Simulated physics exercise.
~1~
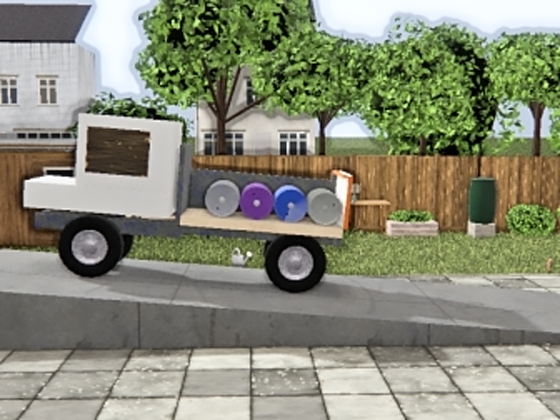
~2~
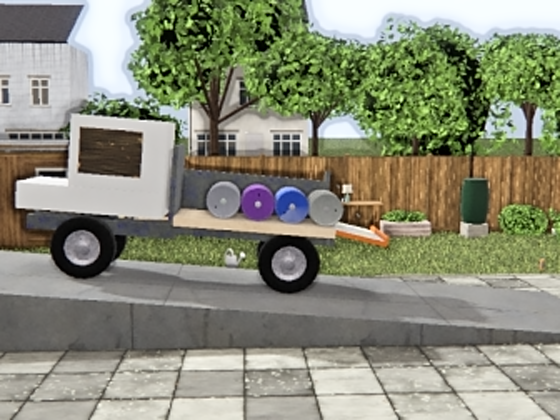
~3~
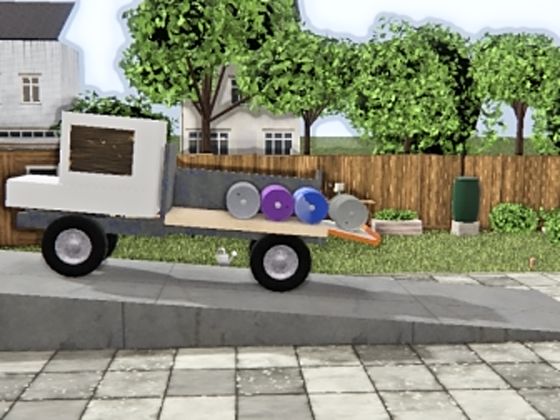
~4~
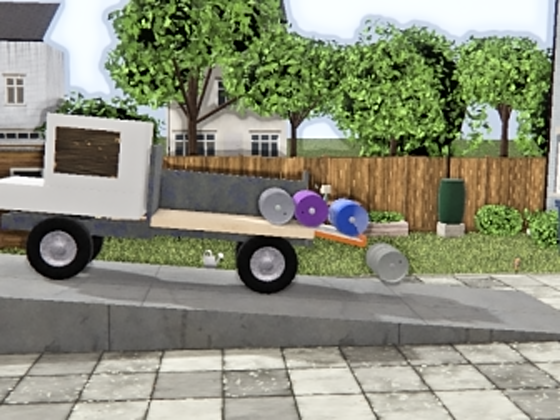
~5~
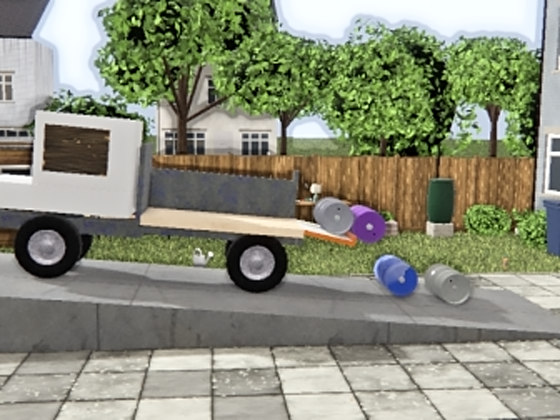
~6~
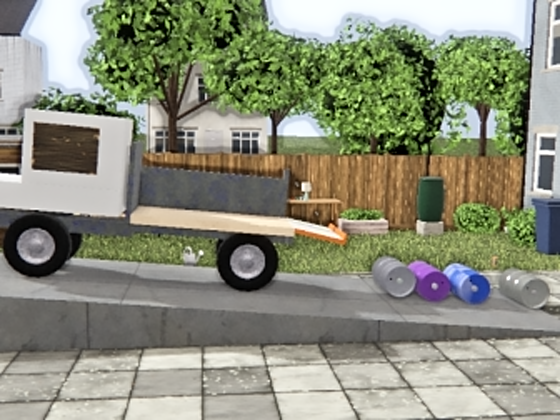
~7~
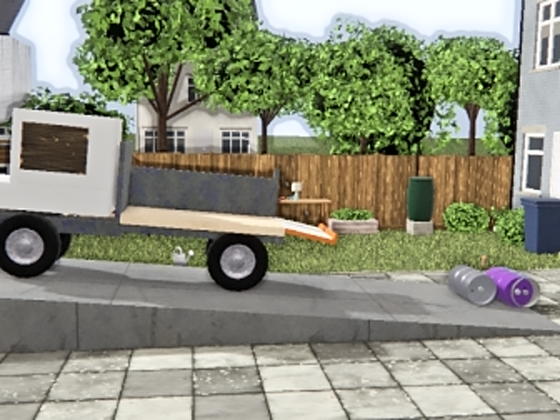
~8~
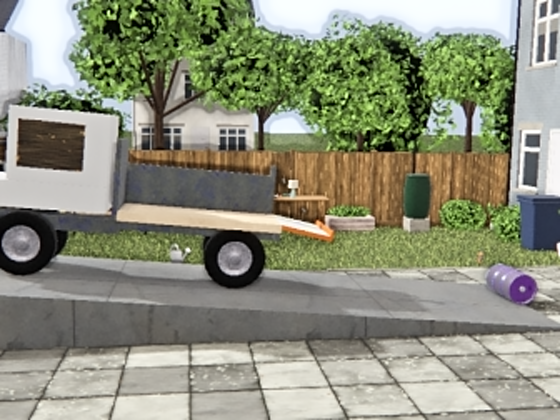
On a sloping driveway, a truck's tailgate drops and four kegs roll off and away downhill.
